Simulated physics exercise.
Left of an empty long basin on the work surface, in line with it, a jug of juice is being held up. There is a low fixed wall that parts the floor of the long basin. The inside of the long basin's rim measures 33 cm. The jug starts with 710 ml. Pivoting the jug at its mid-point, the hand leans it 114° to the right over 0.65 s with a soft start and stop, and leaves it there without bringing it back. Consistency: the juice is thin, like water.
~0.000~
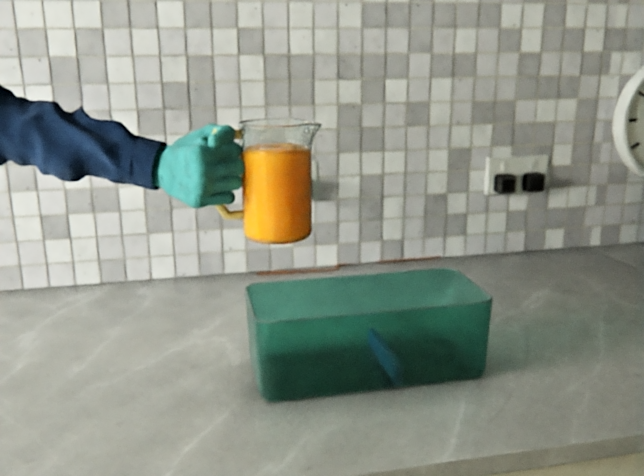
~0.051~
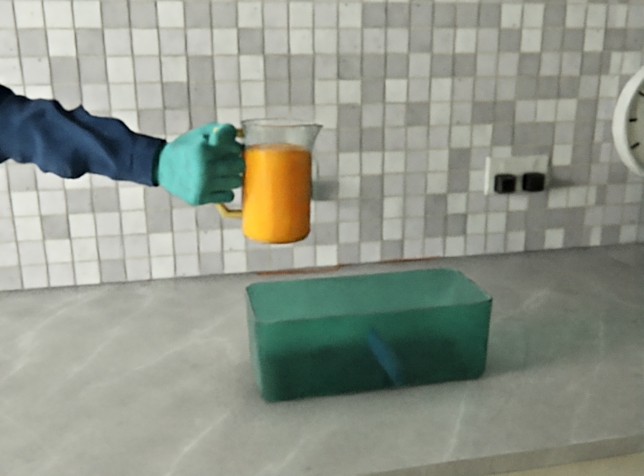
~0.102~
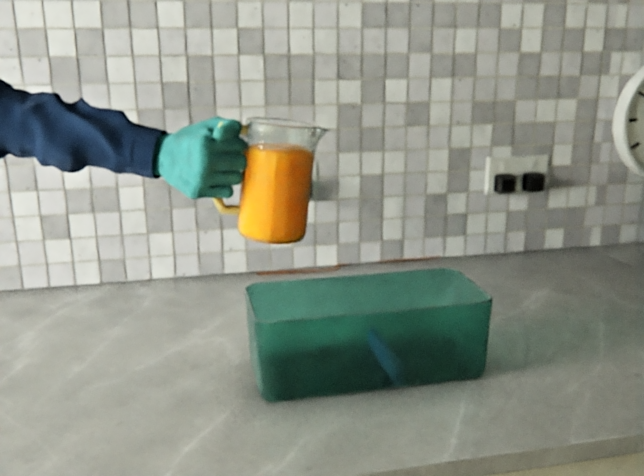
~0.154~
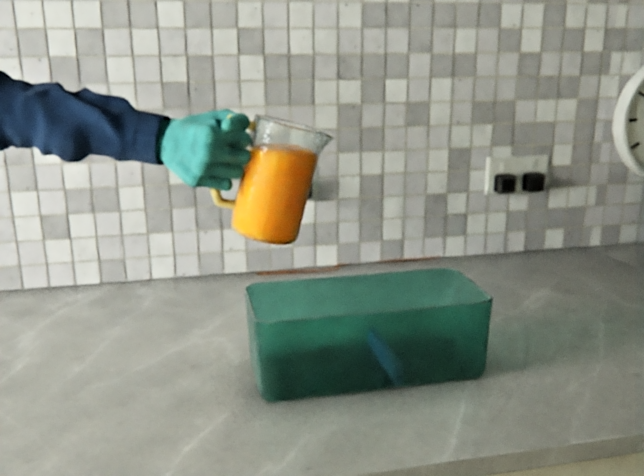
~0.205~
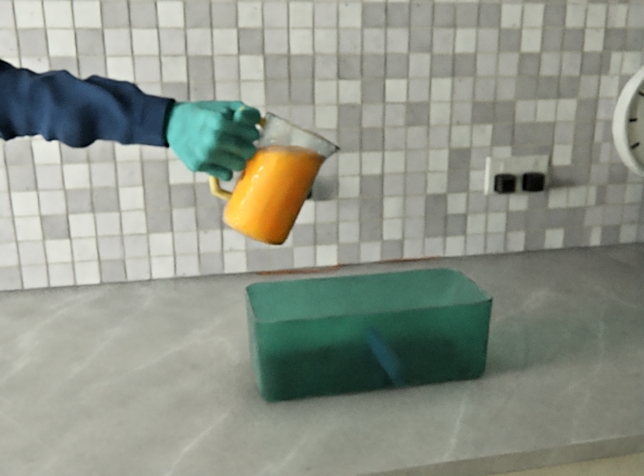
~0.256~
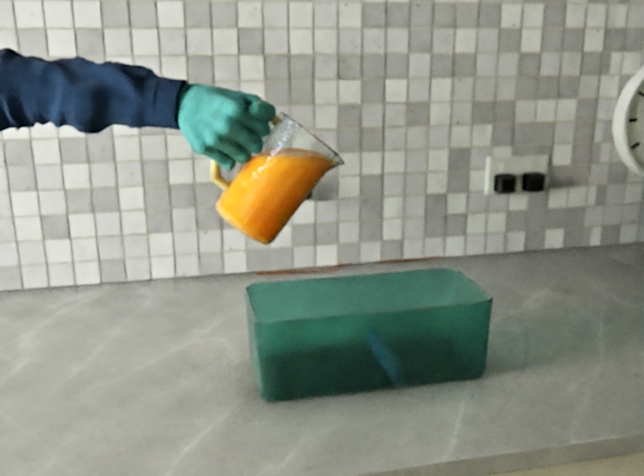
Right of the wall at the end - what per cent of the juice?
Near 46 per cent.
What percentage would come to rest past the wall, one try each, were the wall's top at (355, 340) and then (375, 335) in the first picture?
I'd put it at about 90 per cent for the first and about 60 per cent for the second.
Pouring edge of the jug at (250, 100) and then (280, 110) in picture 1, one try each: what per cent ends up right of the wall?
Around 20 per cent first, around 15 per cent next.
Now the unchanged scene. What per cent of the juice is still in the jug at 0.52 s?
68 %.
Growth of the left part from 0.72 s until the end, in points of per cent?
Roughly 16 per cent.
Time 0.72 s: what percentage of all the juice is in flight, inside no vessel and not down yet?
Airborne fraction: Approx. 24 %.
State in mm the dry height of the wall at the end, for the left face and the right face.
Left 14 mm, right 10 mm.
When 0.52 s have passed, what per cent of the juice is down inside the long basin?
Near 8 in a hundred.
Then, 0.52 s in, the tilt is 104° and 68 per cent is still to pour, 2 is left of the wall and 5 right of it.
Then, 0.72 s in, the tilt is 114° and 18 per cent is still to pour, 35 is left of the wall and 23 right of it.
Then, 0.93 s in, the tilt is 114° and 1 per cent is still to pour, 46 is left of the wall and 45 right of it.
Then, 1.15 s in, the tilt is 114° and 0 per cent is still to pour, 51 is left of the wall and 46 right of it.
Finally, 52 per cent lies left of the wall, 46 right of it and 3 outside.
